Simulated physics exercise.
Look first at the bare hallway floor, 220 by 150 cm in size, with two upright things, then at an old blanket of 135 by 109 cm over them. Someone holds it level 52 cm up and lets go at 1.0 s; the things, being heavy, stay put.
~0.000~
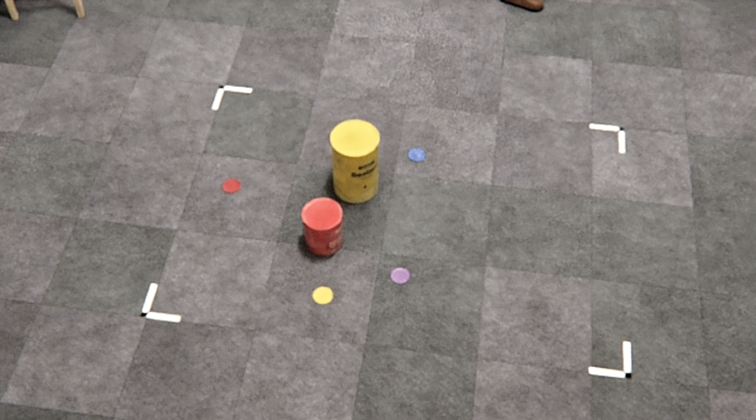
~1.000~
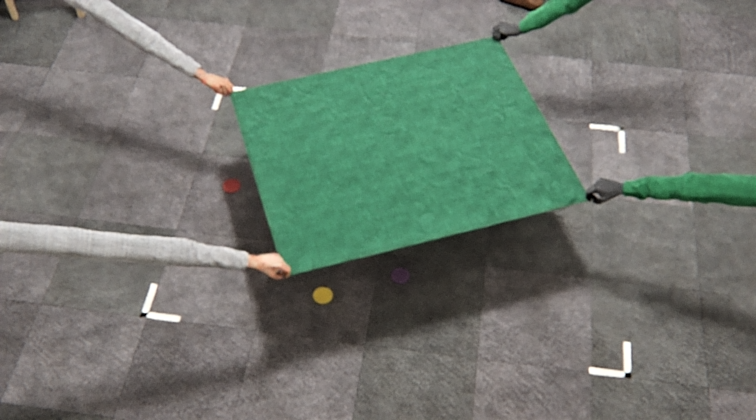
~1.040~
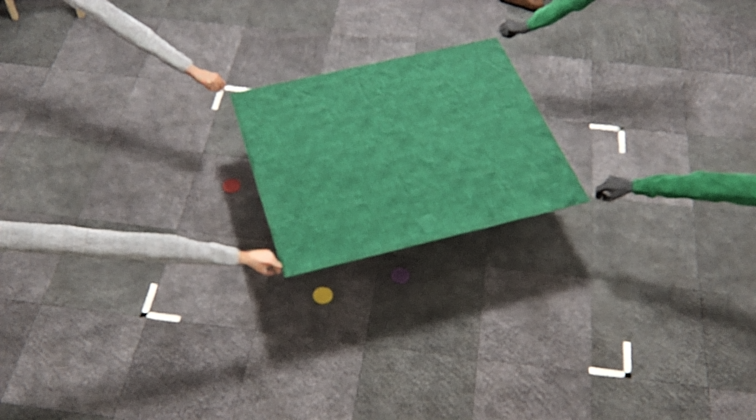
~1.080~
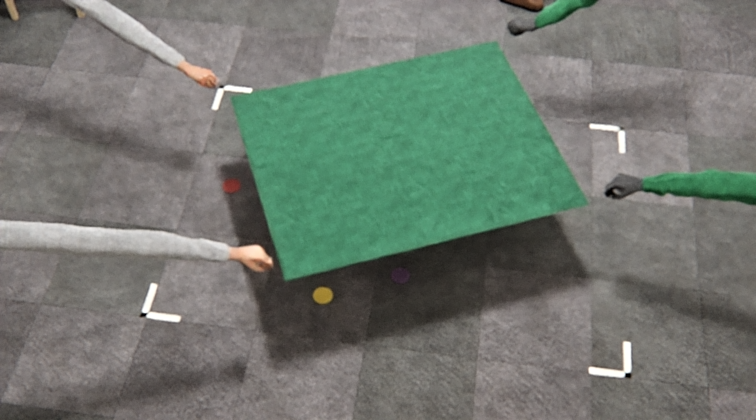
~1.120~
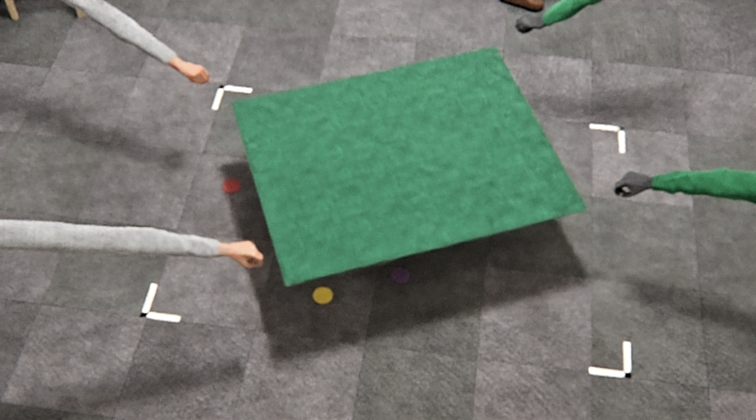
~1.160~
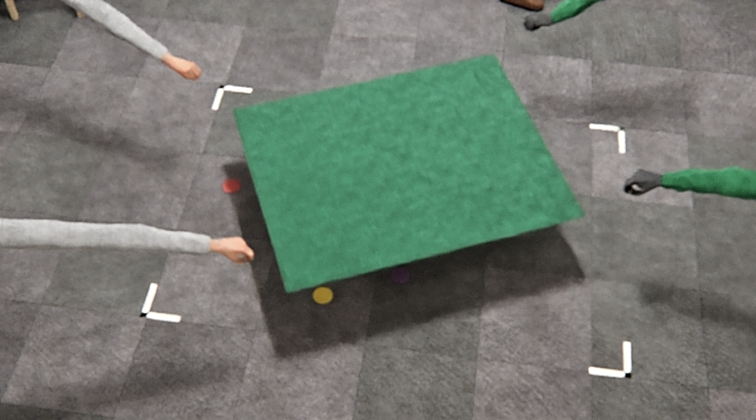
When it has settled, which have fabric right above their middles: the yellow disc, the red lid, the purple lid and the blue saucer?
Result: Yellow disc gets covered, red lid stays uncovered, purple lid vanishes under it, blue saucer ends under the cloth.
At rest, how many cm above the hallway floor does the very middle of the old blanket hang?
Height: Approx. 22 cm.
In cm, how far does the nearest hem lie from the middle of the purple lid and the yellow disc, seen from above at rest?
8 cm and 6 cm.
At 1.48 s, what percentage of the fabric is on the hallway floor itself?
Around 30 percent, give or take.
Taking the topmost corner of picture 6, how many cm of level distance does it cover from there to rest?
Roughly 32 cm.
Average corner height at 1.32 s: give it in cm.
On average the corners sit about 10 cm above the surface.
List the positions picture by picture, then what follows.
Yellow disc (323, 295); red lid (232, 186); purple lid (400, 275); blue saucer (417, 155); yellow bin (355, 138), 36 cm tall; red bucket (322, 214), 21 cm tall, in the first frame.
Old blanket corners (285, 277) (229, 93) (497, 36) (591, 200); highest point 52 cm, lowest 52 cm, in the second frame.
Old blanket corners (285, 278) (230, 94); highest point 51 cm, lowest 51 cm, in the third frame.
Old blanket corners (285, 281) (230, 97); highest point 49 cm, lowest 49 cm, in the fourth frame.
Old blanket corners (286, 286) (231, 103); highest point 46 cm, lowest 45 cm, in the fifth frame.
Old blanket corners (287, 293) (233, 110) (494, 54) (586, 217); highest point 41 cm, lowest 40 cm, in the sixth frame.
After 1.3 s, 0 % of it is down, spanning 153 by 149 cm, above purple lid, yellow disc, blue saucer.
After 1.5 s, 30 % of it is down, spanning 127 by 137 cm, above purple lid, yellow disc, blue saucer.
After 1.6 s, 30 % of it is down, spanning 128 by 137 cm, above purple lid, yellow disc, blue saucer.
After 1.8 s, 30 % of it is down, spanning 126 by 137 cm, above purple lid, yellow disc, blue saucer.
After 3.3 s, 30 % of it is down, spanning 127 by 137 cm, above purple lid, yellow disc, blue saucer.
